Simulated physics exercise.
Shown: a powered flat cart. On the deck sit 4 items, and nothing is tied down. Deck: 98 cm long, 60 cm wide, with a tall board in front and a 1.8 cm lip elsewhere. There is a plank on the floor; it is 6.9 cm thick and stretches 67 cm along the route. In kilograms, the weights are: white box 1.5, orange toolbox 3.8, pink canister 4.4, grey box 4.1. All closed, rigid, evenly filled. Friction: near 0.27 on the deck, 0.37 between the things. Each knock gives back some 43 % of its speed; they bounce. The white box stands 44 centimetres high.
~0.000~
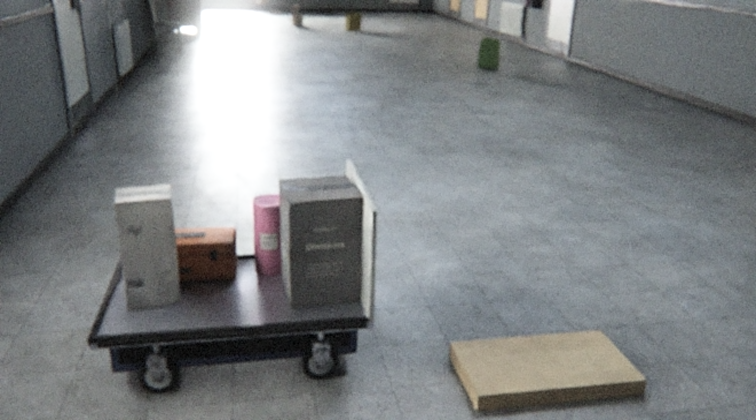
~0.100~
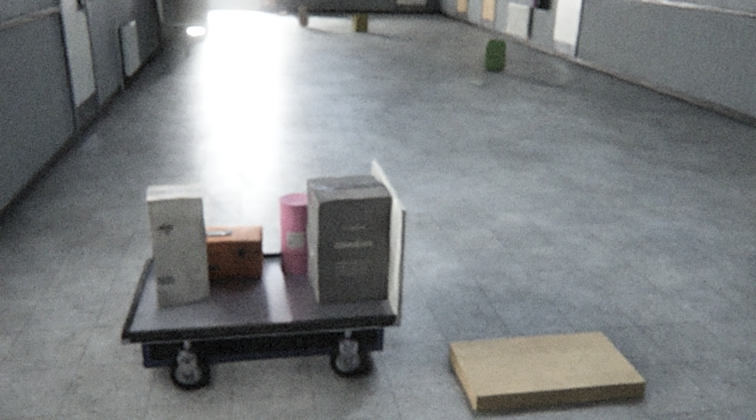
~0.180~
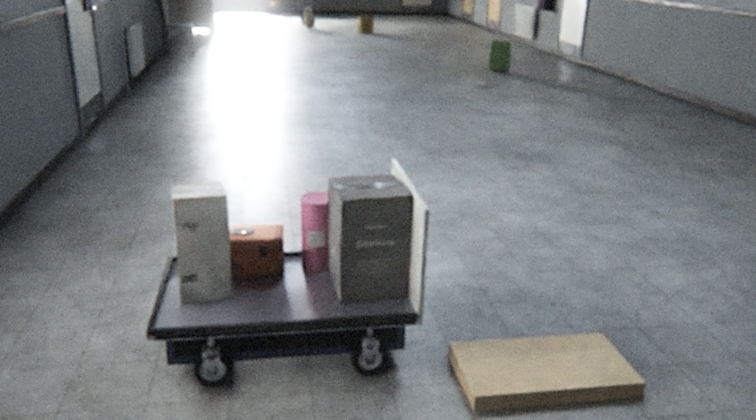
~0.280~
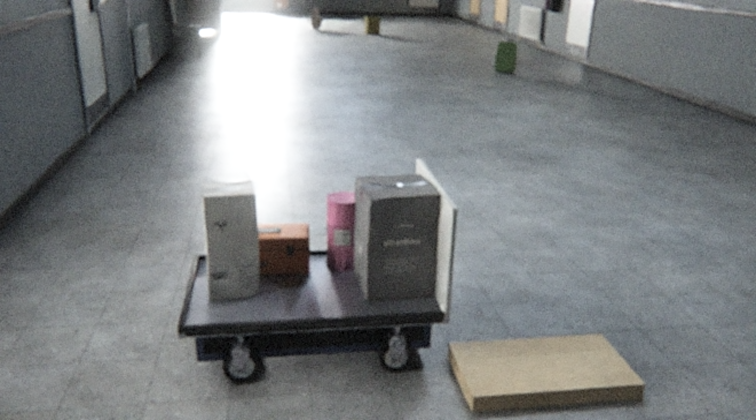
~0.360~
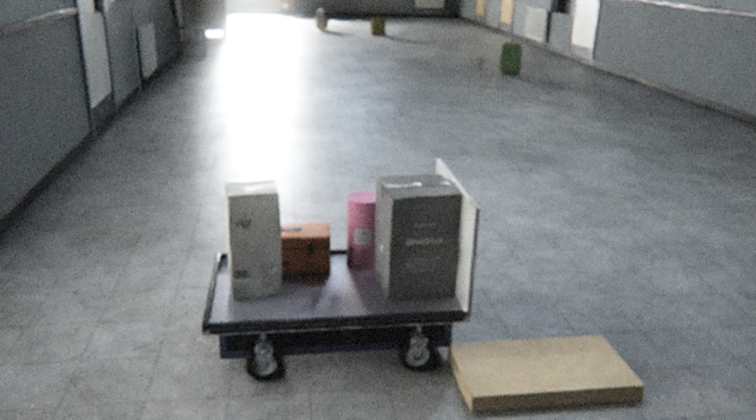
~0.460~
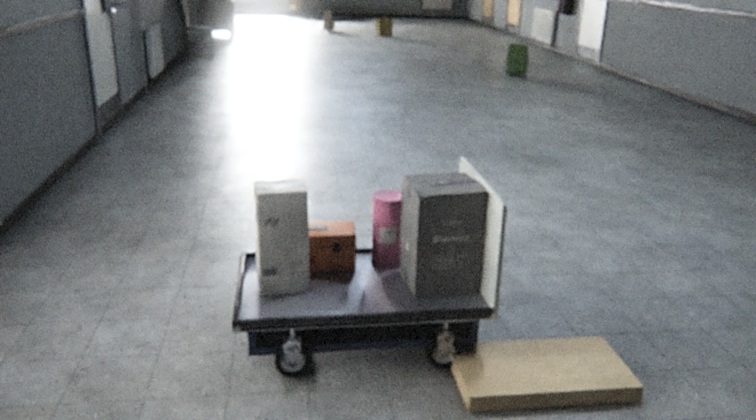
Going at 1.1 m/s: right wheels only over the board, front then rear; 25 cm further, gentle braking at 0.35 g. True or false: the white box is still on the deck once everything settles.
True.
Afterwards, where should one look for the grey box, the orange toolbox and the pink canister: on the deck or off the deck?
When everything stops, the grey box is still in bounds, the orange toolbox is still in bounds, and the pink canister is out of bounds.
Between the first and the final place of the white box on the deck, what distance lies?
About 18 cm.
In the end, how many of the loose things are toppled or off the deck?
It comes to 2.
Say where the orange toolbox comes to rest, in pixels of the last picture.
Around (674, 235).
After 1.16 s, 128 cm covered; pink canister now off the deck; white box leaning 15° near (466, 207); grey box leaning 4°.
After 1.66 s, 183 cm covered; white box leaning 38° near (585, 215); grey box slid 9 cm; orange toolbox slid 4 cm.
At rest (2.8 s), off the deck, pink canister; tipped over on the deck, white box; the other 2 in place, give or take 10 cm. Seen from the same camera at the end, white box near (716, 251).
